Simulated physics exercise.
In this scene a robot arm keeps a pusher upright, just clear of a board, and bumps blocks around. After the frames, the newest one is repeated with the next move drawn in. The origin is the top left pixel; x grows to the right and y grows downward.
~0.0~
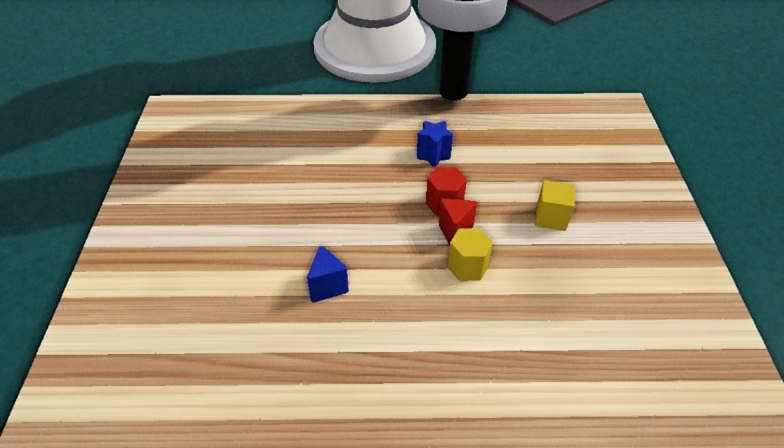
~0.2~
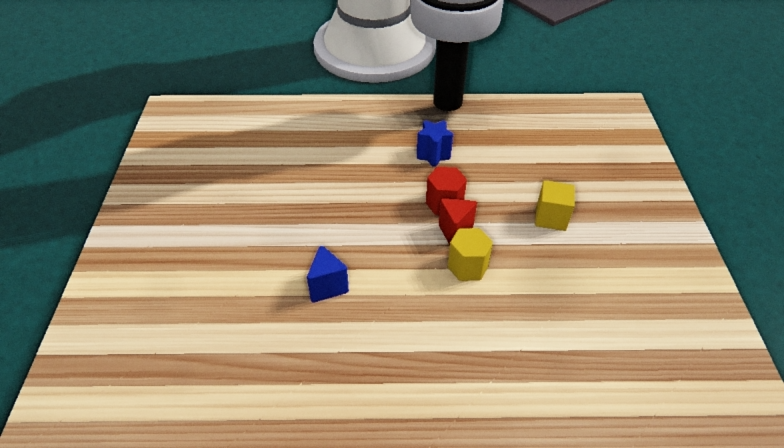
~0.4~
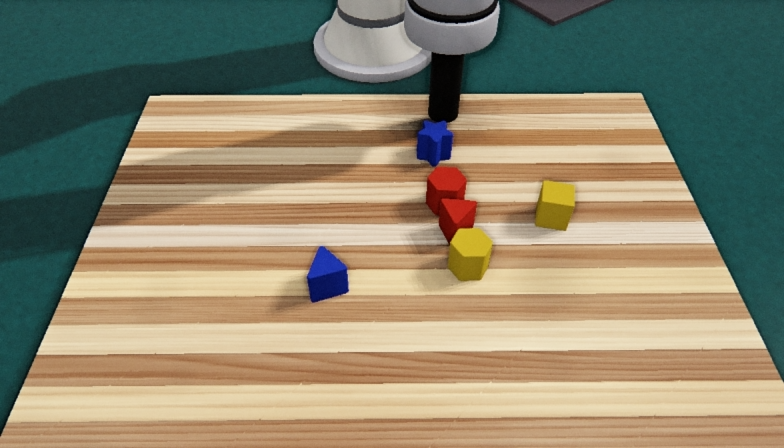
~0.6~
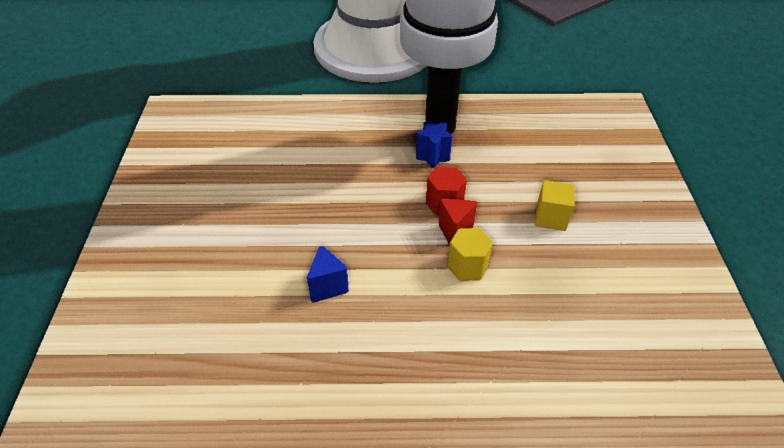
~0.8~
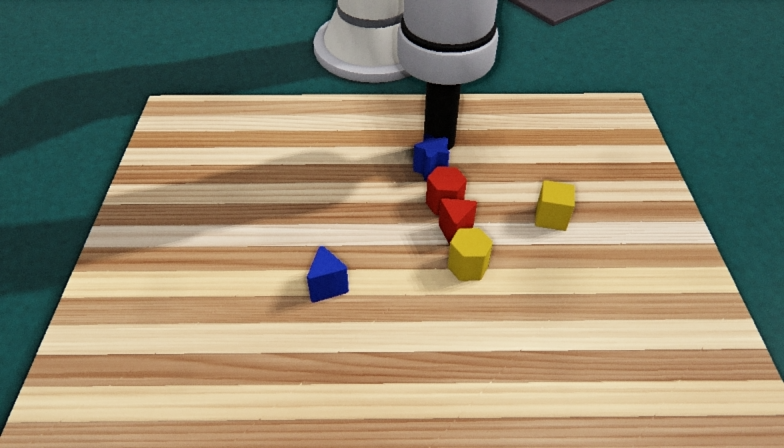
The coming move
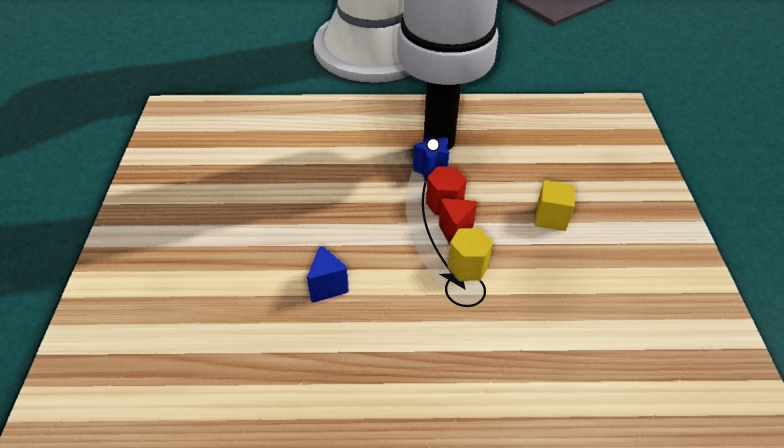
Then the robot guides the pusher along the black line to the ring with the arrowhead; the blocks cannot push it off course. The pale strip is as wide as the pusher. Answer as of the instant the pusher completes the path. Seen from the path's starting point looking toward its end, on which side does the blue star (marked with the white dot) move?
Side: Right.
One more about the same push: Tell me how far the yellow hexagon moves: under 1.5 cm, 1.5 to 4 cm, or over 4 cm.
The largest band: Over 4 cm.
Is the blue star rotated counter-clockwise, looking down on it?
No.
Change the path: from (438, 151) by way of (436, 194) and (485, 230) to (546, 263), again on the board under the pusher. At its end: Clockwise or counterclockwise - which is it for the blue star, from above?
Its rotation is clockwise.
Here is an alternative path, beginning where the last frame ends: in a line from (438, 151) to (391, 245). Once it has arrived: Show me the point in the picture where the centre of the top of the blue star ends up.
Somewhere near (380, 246).
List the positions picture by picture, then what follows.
The first picture shows lower end of the pusher (453, 92), tops of blocks, blue star (435, 130), red hexagon (447, 178), red triangular block (458, 207), yellow hexagon (472, 242).
The second picture shows pusher (448, 103), blocks as before.
The third picture shows pusher (443, 114), blocks as before.
The fourth picture shows pusher (440, 127), blocks as before.
The fifth picture shows pusher (439, 142), blue star (433, 145), red hexagon (447, 178), red triangular block (458, 207), yellow hexagon (472, 242).
The drawn path runs from (438, 151) by way of (424, 192) and (431, 239) to (465, 290); the dot is on the blue star.
On the path given first. One third of the way, pusher (424, 183); blue star (413, 187); red hexagon (447, 202), turned 50° anticlockwise; red triangular block (469, 218), turned 50° anticlockwise; yellow hexagon (474, 245).
Two thirds of the way, pusher (432, 231); blue star (400, 220), turned 60° clockwise; red hexagon (469, 232), turned 95° anticlockwise; red triangular block (499, 226), turned 95° anticlockwise; yellow hexagon (487, 260), turned 35° clockwise.
At the end, pusher (467, 281); blue star (400, 221), turned 65° clockwise; red hexagon (506, 255), turned 170° anticlockwise; red triangular block (509, 226), turned 140° anticlockwise; yellow hexagon (527, 288), turned 85° clockwise.
